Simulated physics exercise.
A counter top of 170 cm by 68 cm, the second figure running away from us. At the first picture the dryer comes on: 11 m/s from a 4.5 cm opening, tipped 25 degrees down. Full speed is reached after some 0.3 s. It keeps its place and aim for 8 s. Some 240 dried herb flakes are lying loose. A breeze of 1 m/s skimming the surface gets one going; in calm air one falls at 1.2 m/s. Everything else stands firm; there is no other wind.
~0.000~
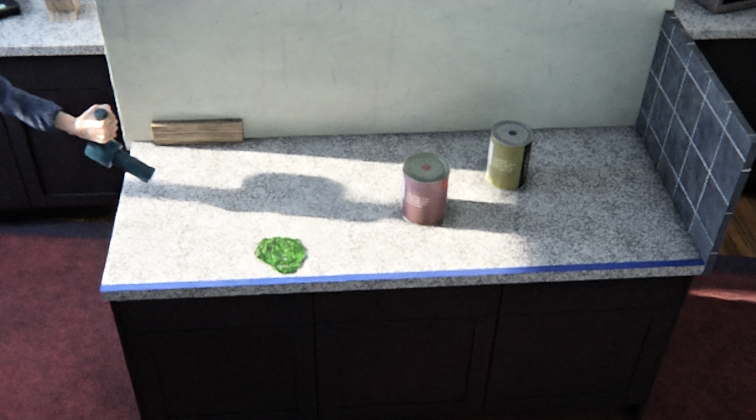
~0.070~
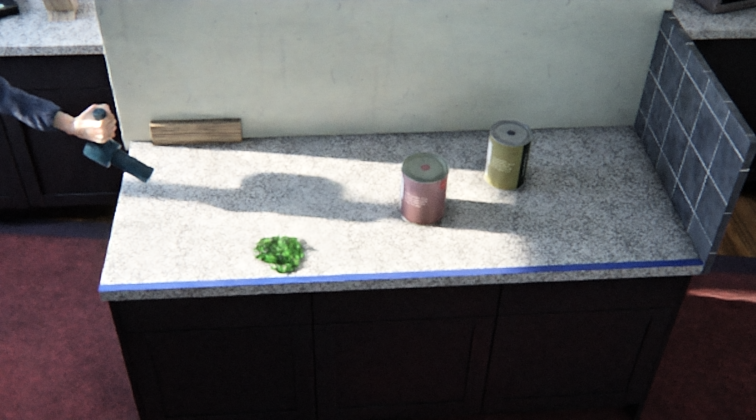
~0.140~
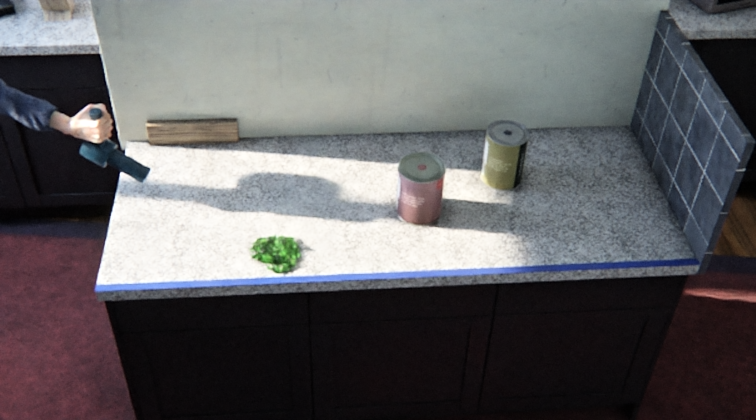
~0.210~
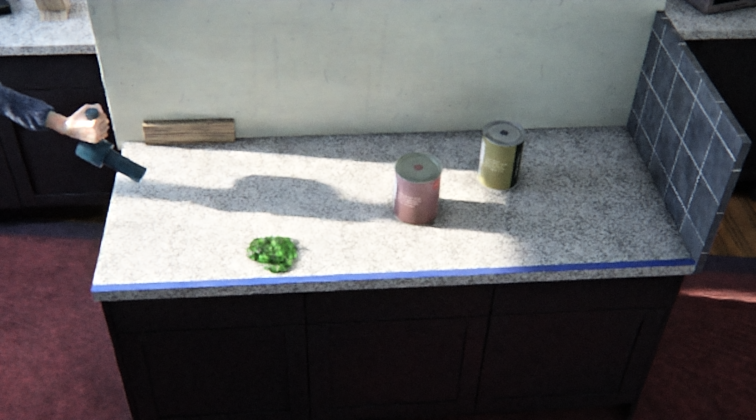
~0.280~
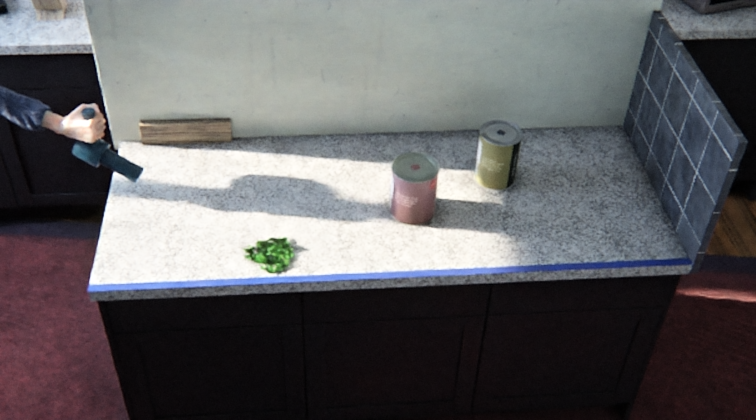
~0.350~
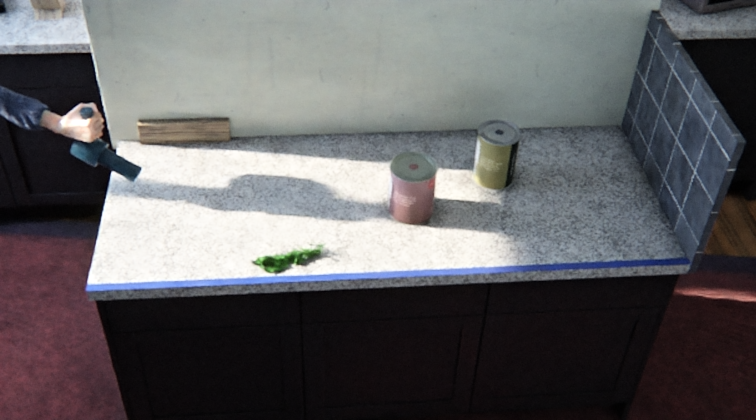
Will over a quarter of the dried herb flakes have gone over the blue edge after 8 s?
More than a quarter over the blue edge: Yes.
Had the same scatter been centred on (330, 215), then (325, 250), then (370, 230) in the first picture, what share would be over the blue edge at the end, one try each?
In turn about 40 %, 100 %, 70 %.
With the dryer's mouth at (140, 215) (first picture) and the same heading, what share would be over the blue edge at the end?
It would be near 60 %.
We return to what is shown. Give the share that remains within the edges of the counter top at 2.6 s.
About 0 %.
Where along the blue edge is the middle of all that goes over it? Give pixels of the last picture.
At about (339, 280).
After 1.6 s, 100 % are over the blue edge; 100 % have settled or left.
After 2.6 s, 100 % are over the blue edge; 100 % have settled or left.
After 4.4 s, 100 % are over the blue edge; 100 % have settled or left.
After 8.0 s, at the end, 100 % are over the blue edge.
